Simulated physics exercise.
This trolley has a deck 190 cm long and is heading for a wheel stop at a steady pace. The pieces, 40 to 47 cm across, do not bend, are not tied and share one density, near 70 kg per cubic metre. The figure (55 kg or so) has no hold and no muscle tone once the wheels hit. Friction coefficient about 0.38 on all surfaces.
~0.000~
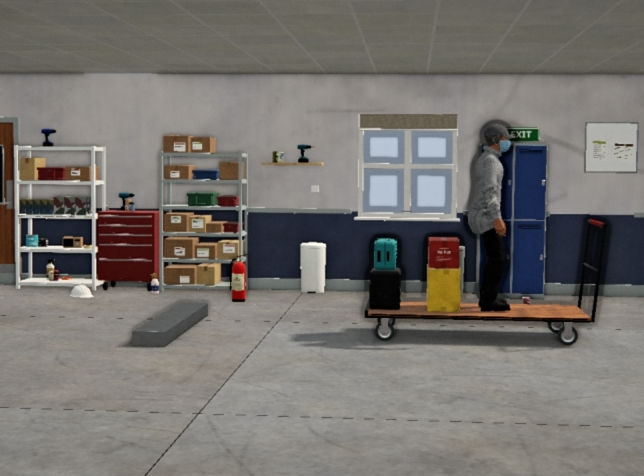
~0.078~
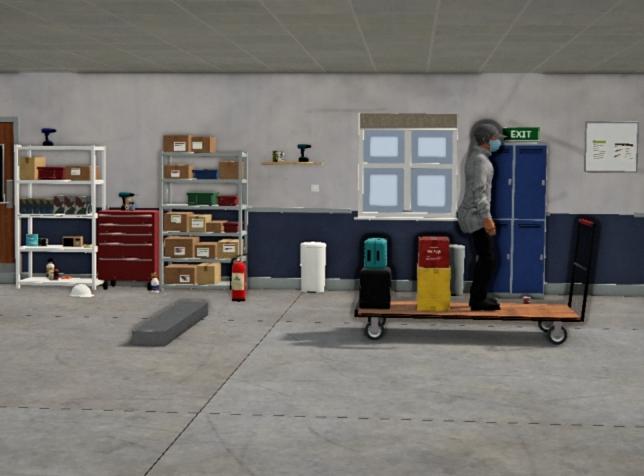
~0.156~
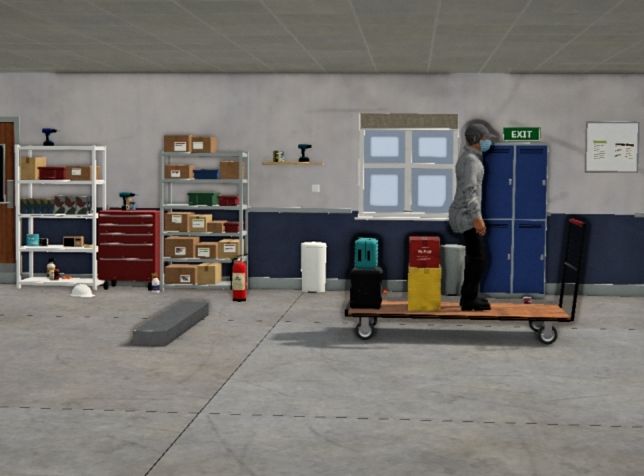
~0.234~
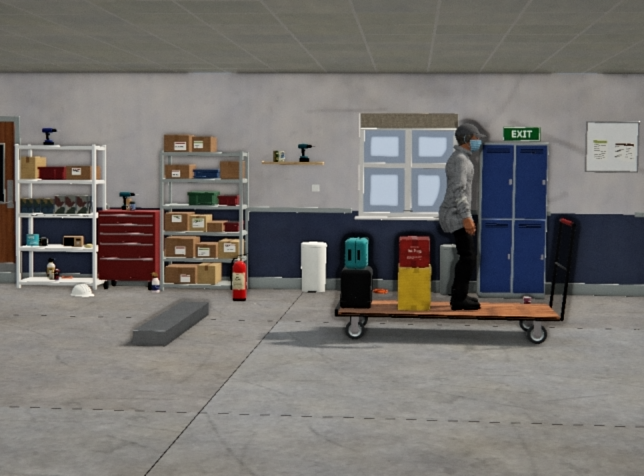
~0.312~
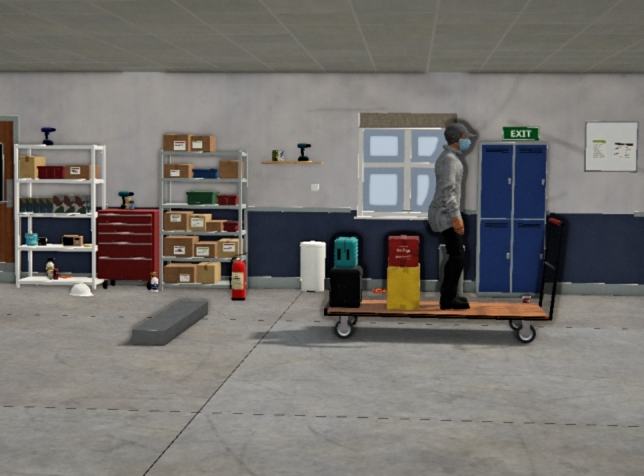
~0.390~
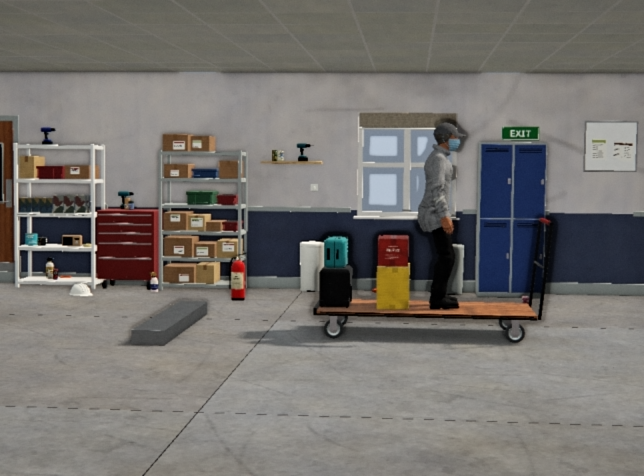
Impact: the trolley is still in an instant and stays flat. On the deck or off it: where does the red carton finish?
The red carton ends off the deck.
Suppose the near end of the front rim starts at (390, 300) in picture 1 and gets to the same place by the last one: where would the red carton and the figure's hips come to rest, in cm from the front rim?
Then red 170 past, hips 20 past.
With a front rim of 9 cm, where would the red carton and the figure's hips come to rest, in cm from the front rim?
Then red 30 past, hips 30 behind.
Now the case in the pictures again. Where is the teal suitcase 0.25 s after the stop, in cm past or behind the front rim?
About 5 cm past the rim.
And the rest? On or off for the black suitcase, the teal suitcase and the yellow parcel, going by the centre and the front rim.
In the end: Black on, teal off, yellow on.
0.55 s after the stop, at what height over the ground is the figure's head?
Some 100 cm up.
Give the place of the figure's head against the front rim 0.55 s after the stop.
Some 70 cm behind it.
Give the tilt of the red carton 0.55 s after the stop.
About 20°.
After 1.53 s the deck stops.
After 1.78 s the red carton is 47 cm behind the rim, tilted 5°, near (229, 247) in the last picture's view.
After 2.08 s the red carton is 15 cm behind the rim, tilted 20°, near (194, 246) in the last picture's view.
After 2.53 s the red carton is 12 cm past the rim, tilted 50°, near (166, 262) in the last picture's view.
When all is still (4.6 s), past the rim, red carton and teal suitcase; behind it, black suitcase, yellow parcel and the figure's hips.
